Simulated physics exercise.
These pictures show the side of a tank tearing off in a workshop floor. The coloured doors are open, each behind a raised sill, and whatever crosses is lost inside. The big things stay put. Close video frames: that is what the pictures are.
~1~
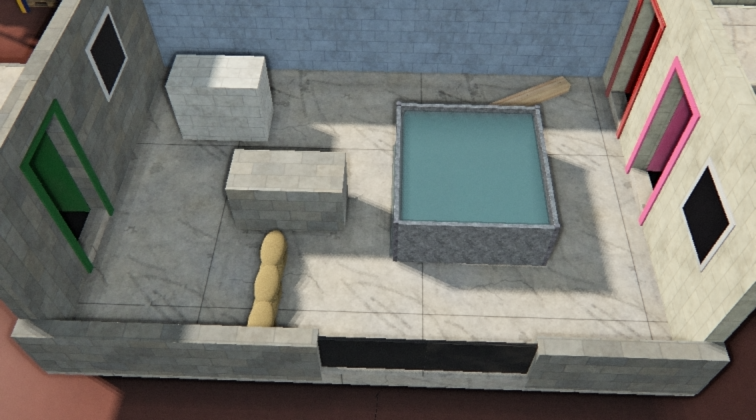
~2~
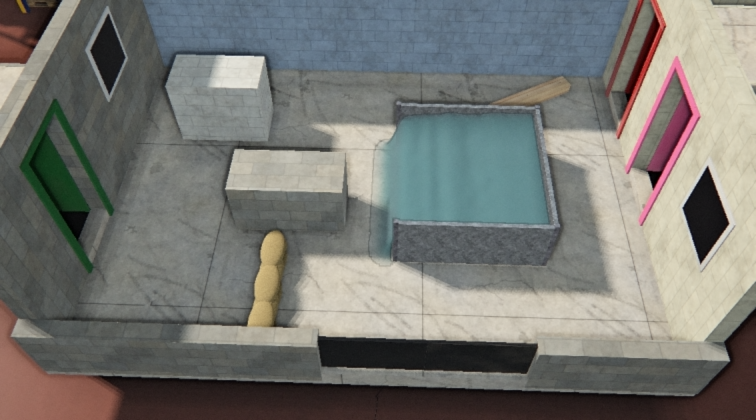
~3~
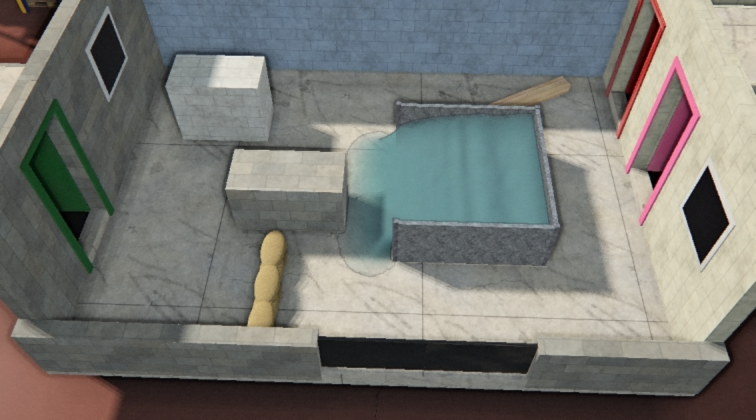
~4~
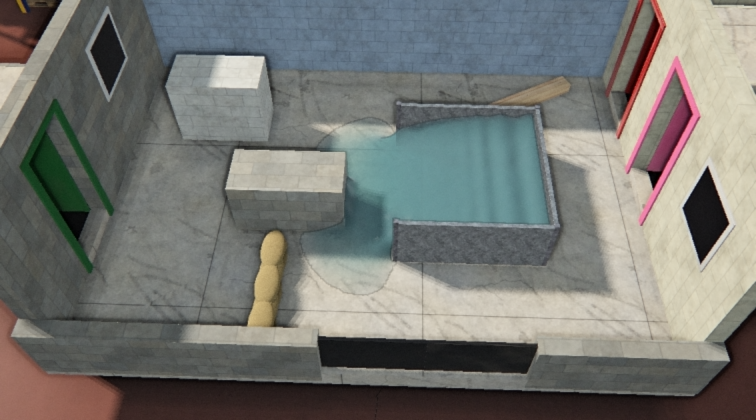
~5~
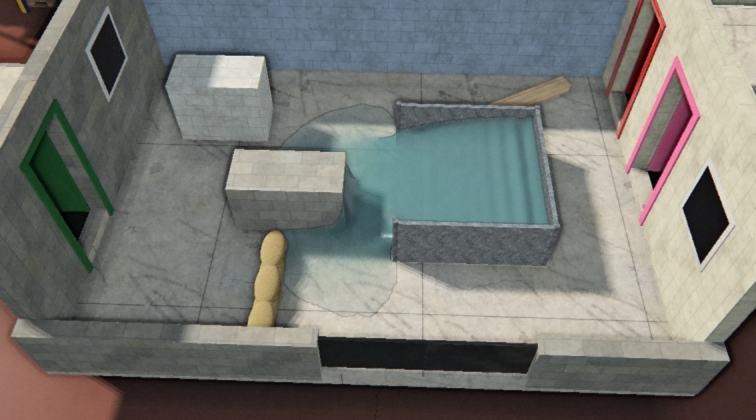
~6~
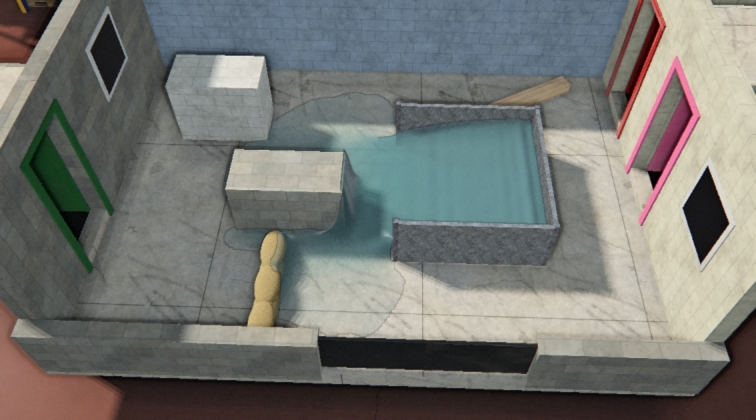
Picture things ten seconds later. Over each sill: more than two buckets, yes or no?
Red door: No, not more; green door: No, not more; pink door: No, not more.
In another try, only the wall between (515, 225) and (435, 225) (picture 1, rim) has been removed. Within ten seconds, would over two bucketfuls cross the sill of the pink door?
I reckon the pink door remains short of it.
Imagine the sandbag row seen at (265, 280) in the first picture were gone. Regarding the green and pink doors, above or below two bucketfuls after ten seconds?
The green door exceeds the mark, and the pink door falls short.
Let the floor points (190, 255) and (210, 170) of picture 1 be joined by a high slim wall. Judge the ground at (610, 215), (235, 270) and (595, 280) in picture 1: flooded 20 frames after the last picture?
Outcome per location, in sequence: Unsoaked, soaking, soaking.
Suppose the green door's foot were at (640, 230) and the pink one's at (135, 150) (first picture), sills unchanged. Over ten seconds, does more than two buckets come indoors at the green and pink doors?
Green door: Comes in low; pink door: Comes in high.
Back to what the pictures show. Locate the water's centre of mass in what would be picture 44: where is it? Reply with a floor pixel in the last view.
I reckon somewhere around (348, 199).
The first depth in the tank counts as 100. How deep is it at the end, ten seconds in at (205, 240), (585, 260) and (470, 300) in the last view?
In order: Roughly 12, 8 and 6 in a hundred.
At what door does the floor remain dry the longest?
I'd say the red door.
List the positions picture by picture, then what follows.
The first frame shows still water in the tank at (471, 165).
In the second frame, the front is at (393, 141), out from the gap at (399, 184).
In the third frame, the front is at (375, 136), out from the gap at (399, 187).
In the fourth frame, water pours out at (399, 189) and has run to (347, 127).
In the fifth frame, the front is at (331, 114), out from the gap at (399, 190).
In the sixth frame, the front is at a hidden place, out from the gap at (399, 190).
A moment on, water covers 35 % of the floor; the red door not reached, the green door wet at the sill, nothing in, the pink door not reached.
Next, water covers 55 % of the floor; the red door not reached, the green door wet at the sill, nothing in, the pink door not reached.
Then, water covers 75 % of the floor; the red door not reached, the green door wet at the sill, nothing in, the pink door not reached.
Later, water covers 95 % of the floor; the red door wet at the sill, nothing in, the green door wet at the sill, nothing in, the pink door wet at the sill, nothing in.
In the end, water covers 95 % of the floor; the red door wet at the sill, nothing in, the green door wet at the sill, nothing in, the pink door wet at the sill, nothing in.
